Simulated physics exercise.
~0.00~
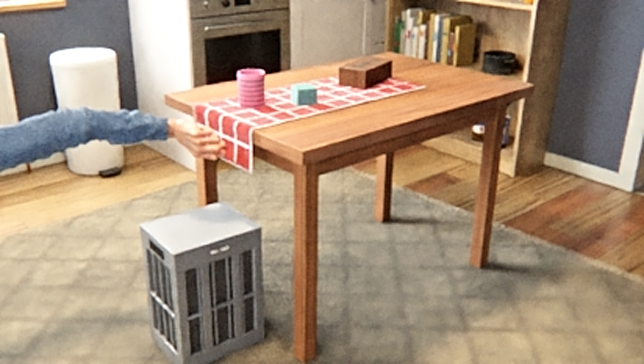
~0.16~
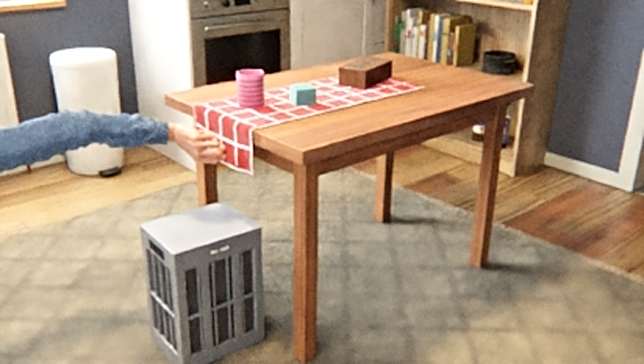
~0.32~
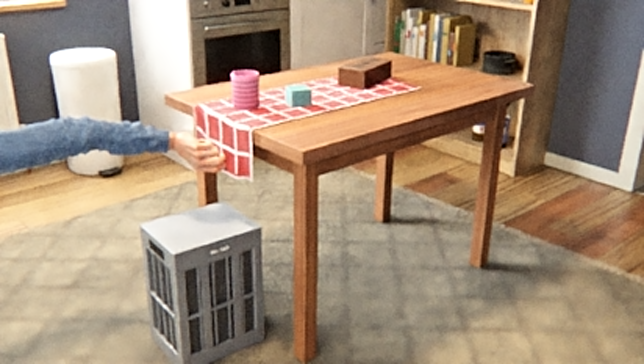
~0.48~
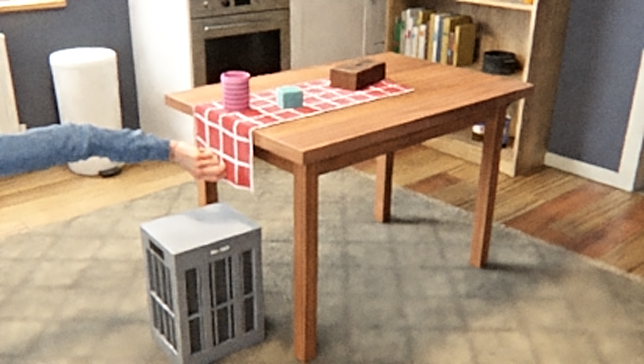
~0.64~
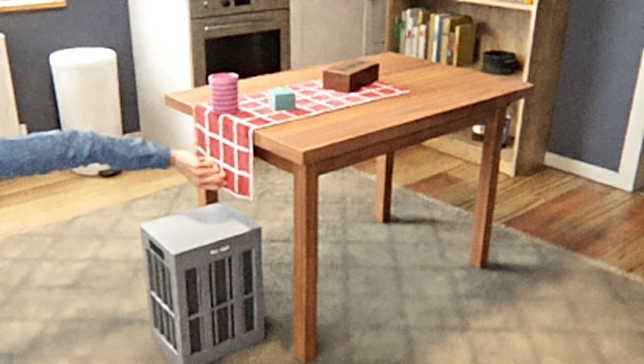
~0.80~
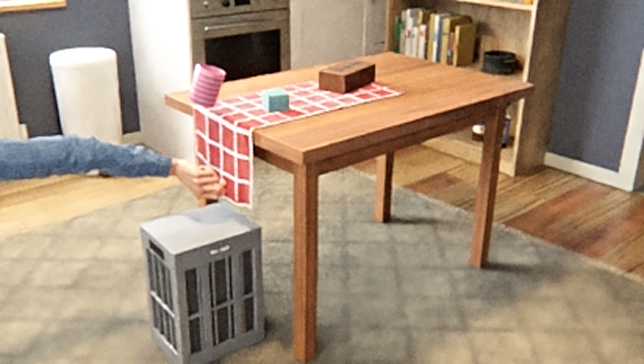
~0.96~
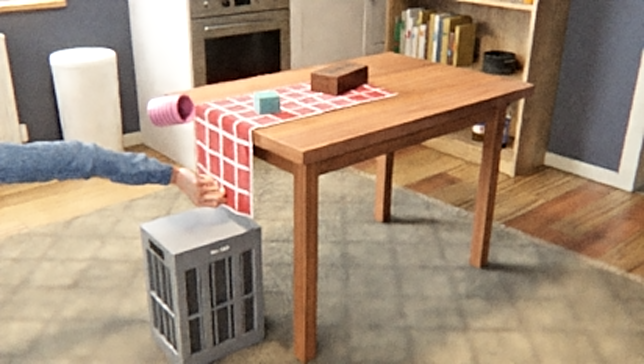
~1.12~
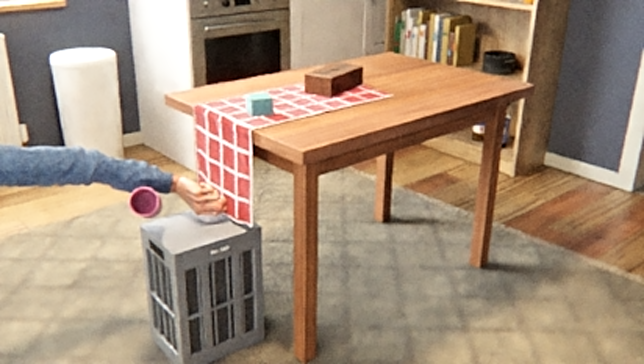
Pink mug tipping off a wooden table's left end as a hand draws down a red checked cloth, block and brick staying on.
